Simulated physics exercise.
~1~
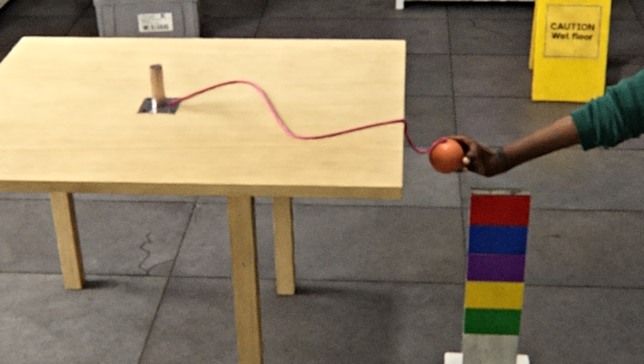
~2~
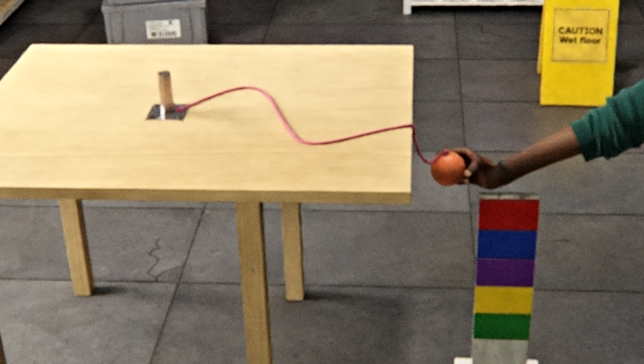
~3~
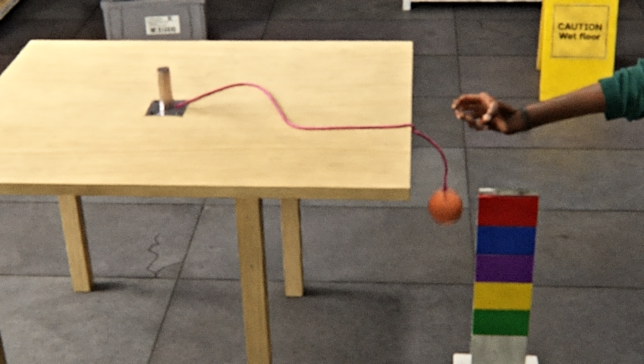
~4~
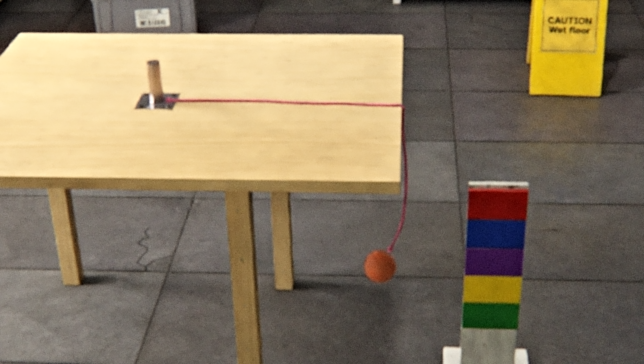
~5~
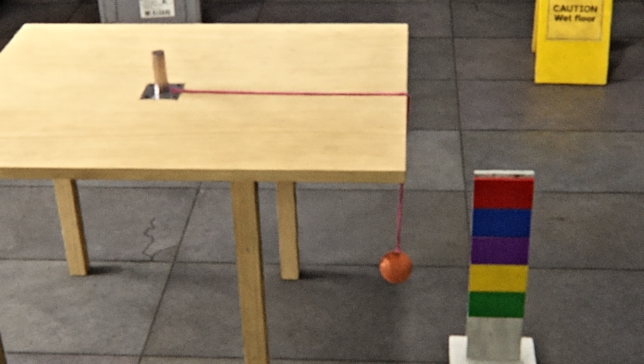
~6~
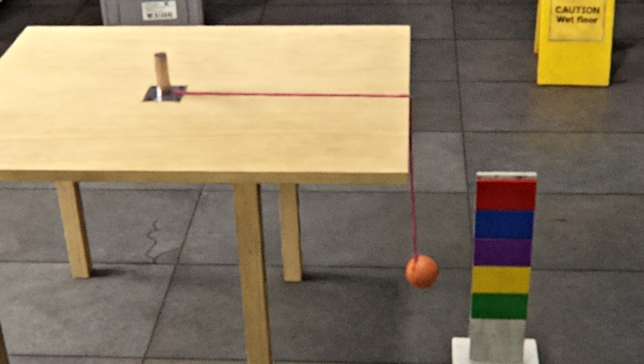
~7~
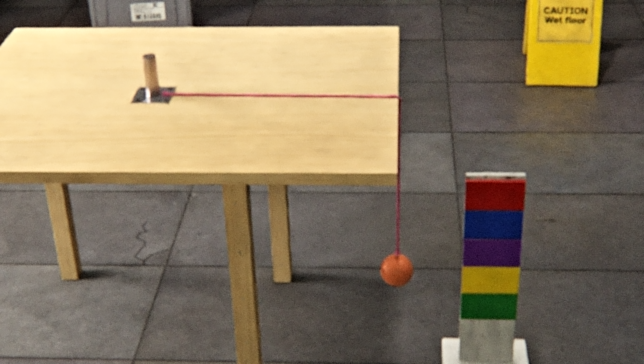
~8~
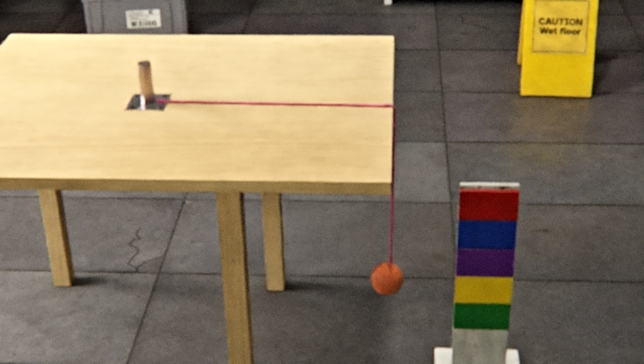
Orange ball on a pink cord dropping from an opened hand beside a table, swinging briefly, then hanging level with the yellow band.
